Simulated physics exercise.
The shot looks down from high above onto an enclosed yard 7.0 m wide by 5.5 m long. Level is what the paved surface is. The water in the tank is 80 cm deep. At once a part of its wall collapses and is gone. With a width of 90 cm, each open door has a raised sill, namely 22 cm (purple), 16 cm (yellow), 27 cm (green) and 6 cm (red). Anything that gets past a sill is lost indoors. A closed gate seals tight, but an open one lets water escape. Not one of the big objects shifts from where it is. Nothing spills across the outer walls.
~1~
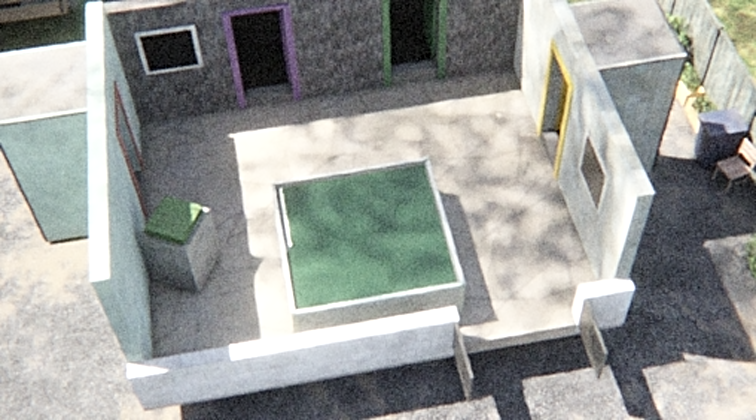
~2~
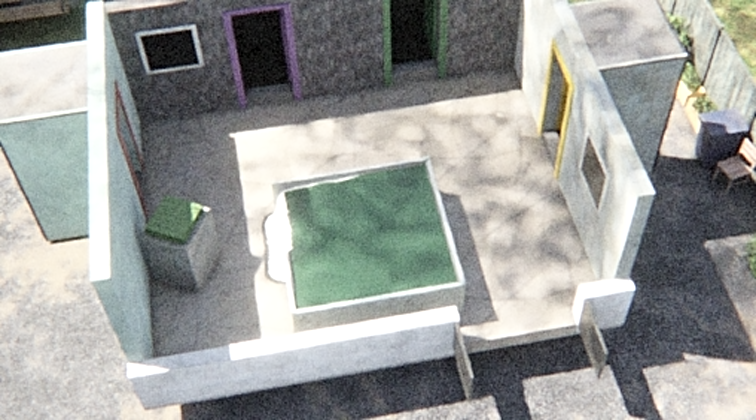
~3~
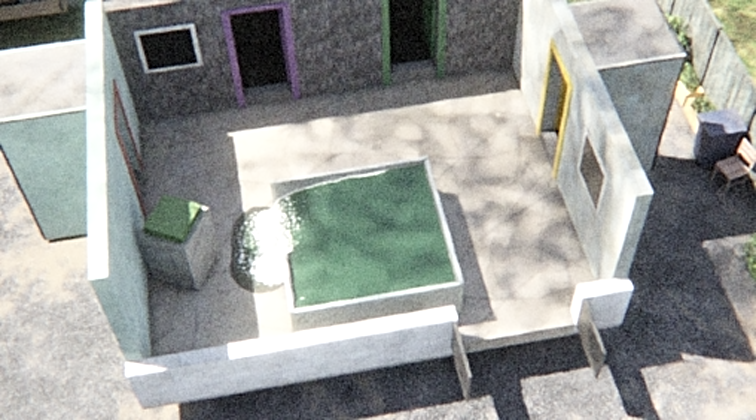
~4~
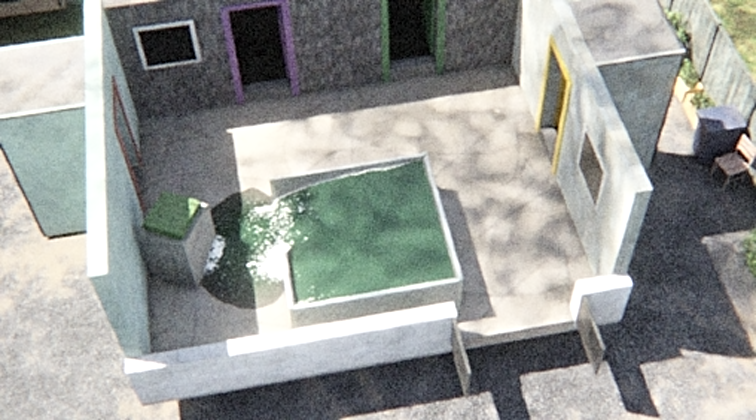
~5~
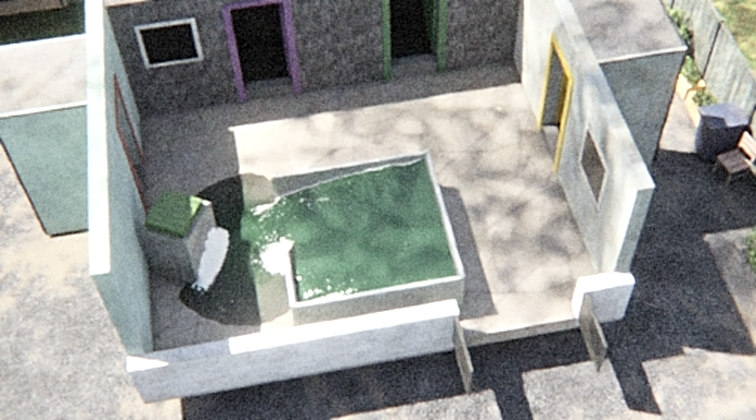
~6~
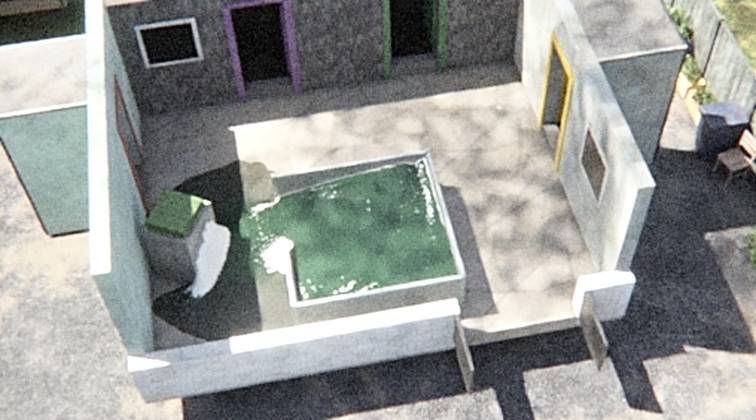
Green water pouring from the left side of a square tank, spreading across a walled yard's paving and around a grass-topped block.
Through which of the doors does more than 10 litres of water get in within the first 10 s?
The purple door does not let in more than 10 litres; the yellow door does not let in more than 10 litres; the green door does not let in more than 10 litres; the red door lets in more than 10 litres.
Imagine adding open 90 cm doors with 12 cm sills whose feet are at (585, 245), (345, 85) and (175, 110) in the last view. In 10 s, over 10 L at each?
Per doorway, in order: Insufficient / insufficient / sufficient.
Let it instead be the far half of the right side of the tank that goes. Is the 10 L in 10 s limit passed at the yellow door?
Against the limit, yellow exceeds it.
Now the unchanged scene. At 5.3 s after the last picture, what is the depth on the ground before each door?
Depths: Purple door 11 cm, yellow door 10 cm, green door 4 cm, red door 16 cm.
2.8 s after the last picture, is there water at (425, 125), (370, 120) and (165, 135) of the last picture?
The first point is not yet hit, the second is awash and the third is awash.
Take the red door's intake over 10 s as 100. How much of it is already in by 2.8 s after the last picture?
Some 50 in a hundred.
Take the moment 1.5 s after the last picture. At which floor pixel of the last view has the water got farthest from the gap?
I'd put it close to (141, 118).
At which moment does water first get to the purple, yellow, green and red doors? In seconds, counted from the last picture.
So, purple at 1.6 s, then yellow at 4.5 s, green at 2.6 s, and red at 0.2 s.
Then, 0.7 s after the last picture water covers 25 % of the floor and is deepest (59 cm) near (227, 248); purple door not reached, yellow door not reached, green door not reached, red door 26 cm at the sill, 35 L in.
Then, 1.5 s after the last picture water covers 30 % of the floor and is deepest (60 cm) near (141, 125); purple door not reached, yellow door not reached, green door not reached, red door 26 cm at the sill, 179 L in.
Then, 2.8 s after the last picture water covers 55 % of the floor and is deepest (40 cm) near (141, 125); purple door 8 cm at the sill, 0 L in, yellow door not reached, green door 3 cm at the sill, 0 L in, red door 20 cm at the sill, 347 L in.
Then, 5.3 s after the last picture water covers 90 % of the floor and is deepest (33 cm) near (141, 125); purple door 11 cm at the sill, 0 L in, yellow door 10 cm at the sill, 0 L in, green door 4 cm at the sill, 0 L in, red door 16 cm at the sill, 528 L in.
Then, 9.3 s after the last picture water covers 100 % of the floor and is deepest (17 cm) near (143, 154); purple door 9 cm at the sill, 0 L in, yellow door 12 cm at the sill, 0 L in, green door 4 cm at the sill, 0 L in, red door 13 cm at the sill, 664 L in.
